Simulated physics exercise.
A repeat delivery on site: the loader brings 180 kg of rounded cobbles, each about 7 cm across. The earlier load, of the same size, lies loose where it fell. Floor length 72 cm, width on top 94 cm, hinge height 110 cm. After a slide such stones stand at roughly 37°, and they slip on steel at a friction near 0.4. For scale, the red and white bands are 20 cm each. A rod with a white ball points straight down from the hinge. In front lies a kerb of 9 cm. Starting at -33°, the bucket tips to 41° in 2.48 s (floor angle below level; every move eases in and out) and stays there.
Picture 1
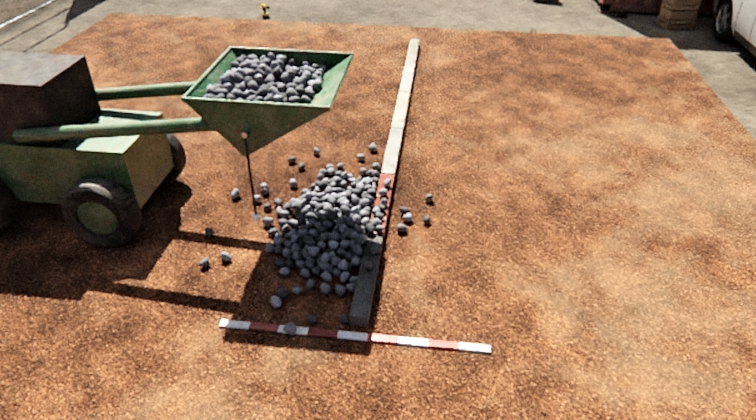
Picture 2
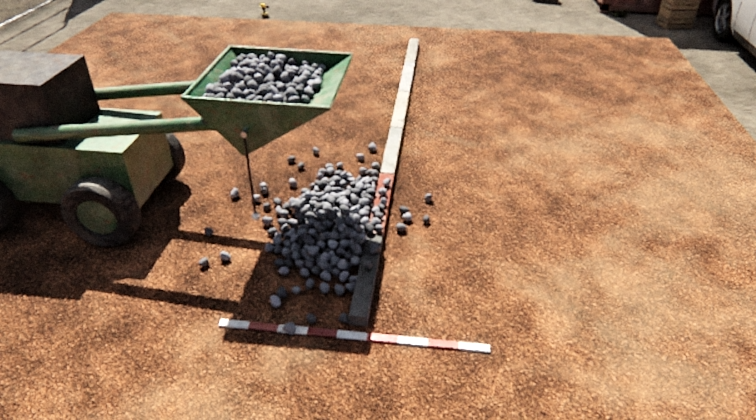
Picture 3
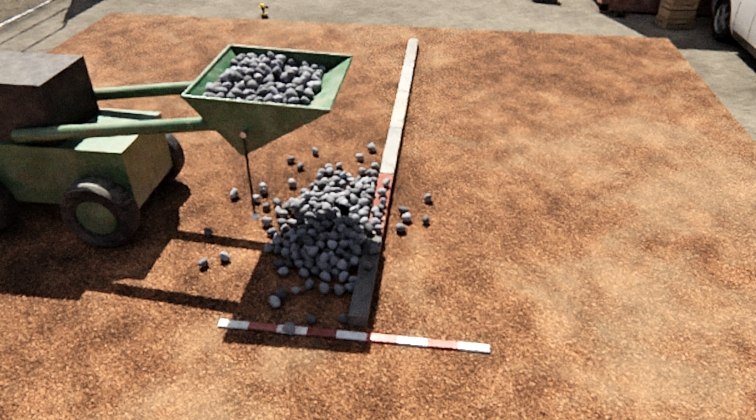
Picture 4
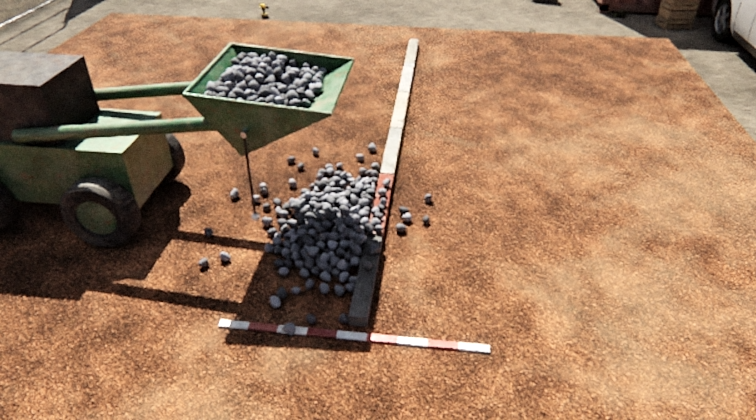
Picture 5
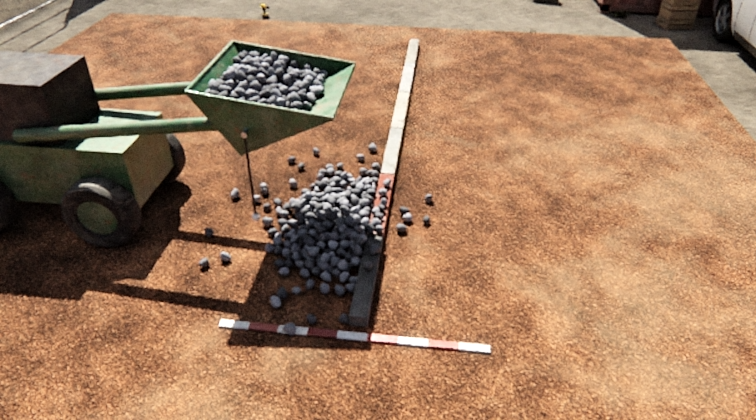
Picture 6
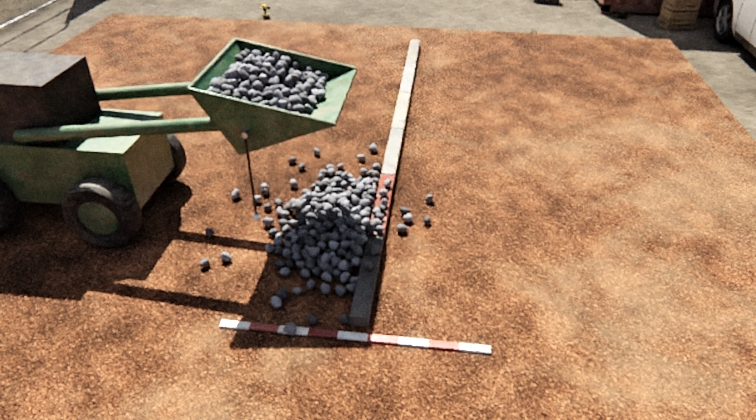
In this clip, a green loader on brown ground holds a bucket of grey stones above a loose pile of similar stones against a low kerb, and the bucket tilts slightly, its right lip lowering while the stones stay inside.
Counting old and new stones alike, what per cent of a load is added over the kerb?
Roughly 48 per cent of a load more.
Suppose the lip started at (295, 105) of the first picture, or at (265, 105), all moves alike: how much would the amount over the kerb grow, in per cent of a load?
Near 5 per cent from the first place, 0 from the second.
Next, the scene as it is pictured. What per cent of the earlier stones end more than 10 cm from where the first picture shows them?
About 5 per cent.
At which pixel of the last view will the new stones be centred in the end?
Their middle is at about (379, 219).
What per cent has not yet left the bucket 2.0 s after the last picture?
It holds some 0 per cent.
Then, 1.3 s after the last picture the floor is at 29°; in per cent of one load, 90 in the bucket, 108 on this side of the kerb, 2 over the kerb; the foremost stones are at (402, 219).
Then, 2.0 s after the last picture the floor is at 41°; in per cent of one load, 1 in the bucket, 169 on this side of the kerb, 30 over the kerb; the foremost stones are at (464, 247).
Then, 2.3 s after the last picture the floor is at 41°; in per cent of one load, 0 in the bucket, 155 on this side of the kerb, 45 over the kerb; the foremost stones are at (513, 250).
Then, 4.8 s after the last picture the floor is at 41°; in per cent of one load, 0 in the bucket, 151 on this side of the kerb, 49 over the kerb; the foremost stones are at (544, 254). Net gain over the kerb, 48.
